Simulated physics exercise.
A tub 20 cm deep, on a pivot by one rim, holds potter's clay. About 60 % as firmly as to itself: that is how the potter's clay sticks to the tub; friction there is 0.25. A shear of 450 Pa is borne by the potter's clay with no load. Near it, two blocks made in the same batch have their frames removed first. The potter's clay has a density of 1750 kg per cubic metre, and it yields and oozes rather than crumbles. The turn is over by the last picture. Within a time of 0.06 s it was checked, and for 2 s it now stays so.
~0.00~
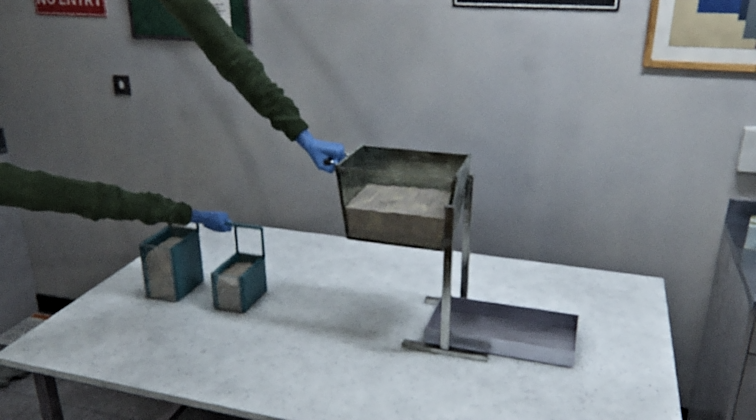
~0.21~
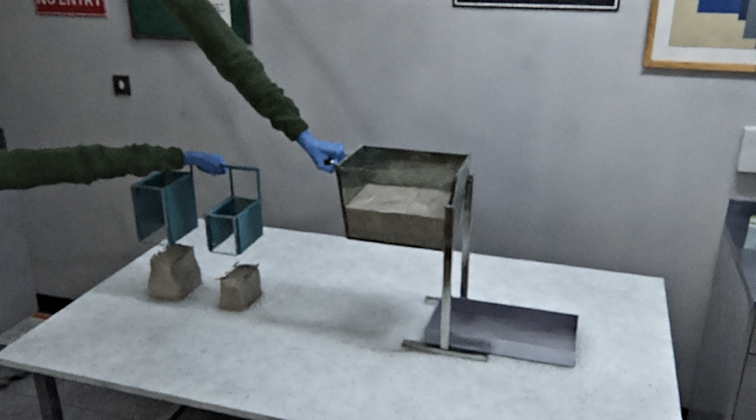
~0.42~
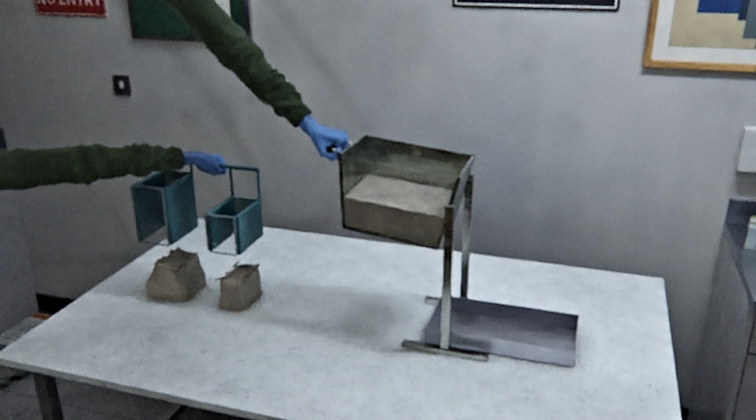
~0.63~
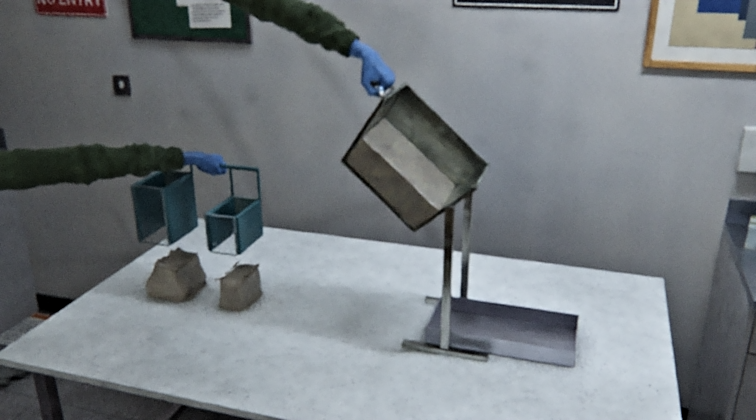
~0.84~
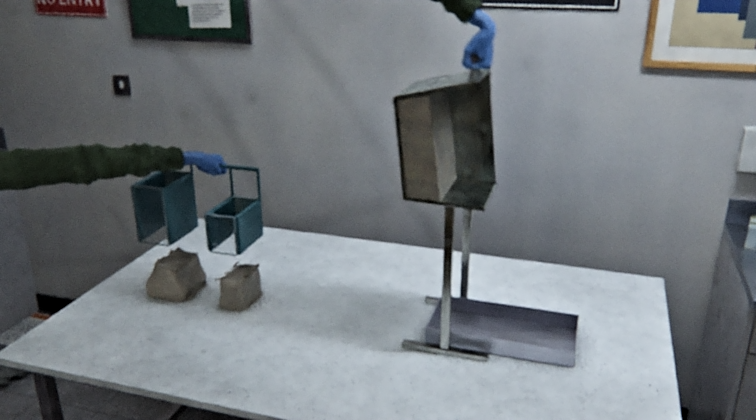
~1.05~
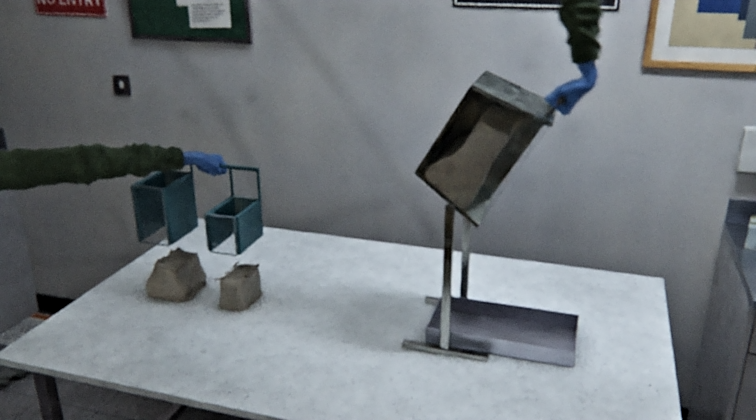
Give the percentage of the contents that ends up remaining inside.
I would say roughly 0 per cent remains inside.
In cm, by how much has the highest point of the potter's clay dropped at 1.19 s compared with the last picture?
About 18 cm.
By 1.19 s, the tub is at 120 degrees and holds 27 %.
By 1.36 s, the tub is at 120 degrees and holds 0 %.
By 1.53 s, the tub is at 120 degrees and holds 0 %.
By 1.70 s, the tub is at 120 degrees and holds 0 %.
By 3.05 s, at the end, the tub is at 120 degrees and holds 0 %.
